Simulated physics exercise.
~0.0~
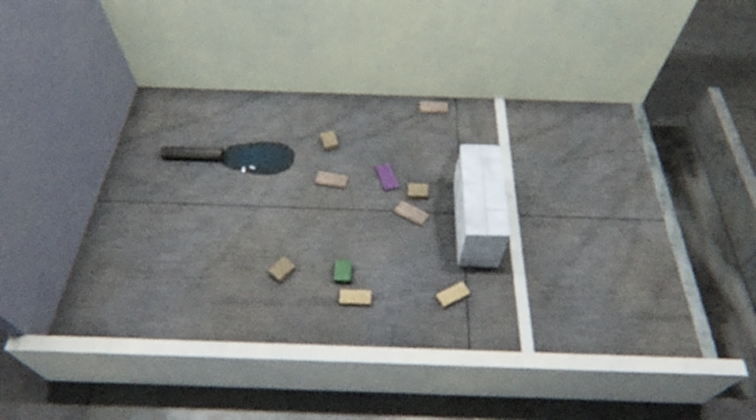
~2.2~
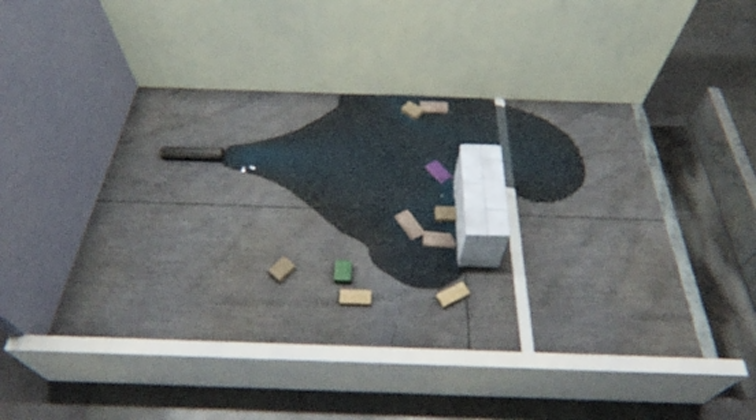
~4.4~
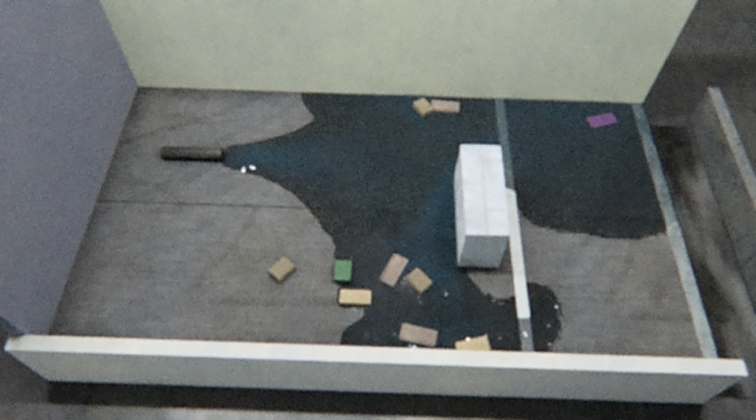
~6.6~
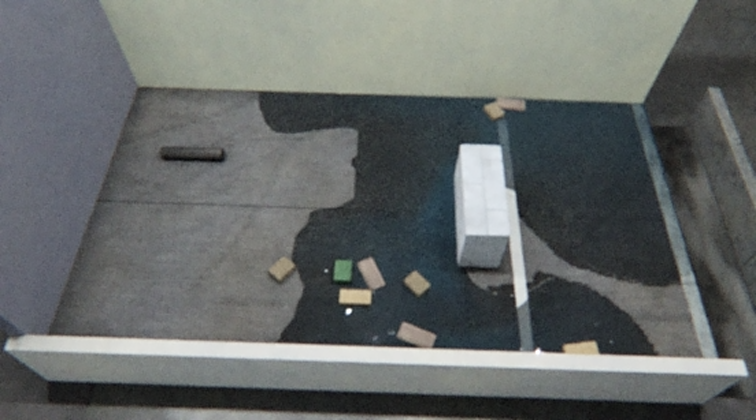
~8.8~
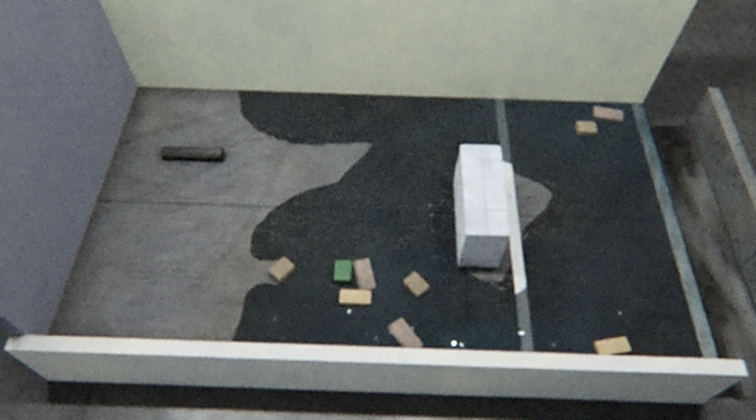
On a walled grey floor, dark liquid spreads rightward around a white block, carrying a purple piece away while a green one stays.
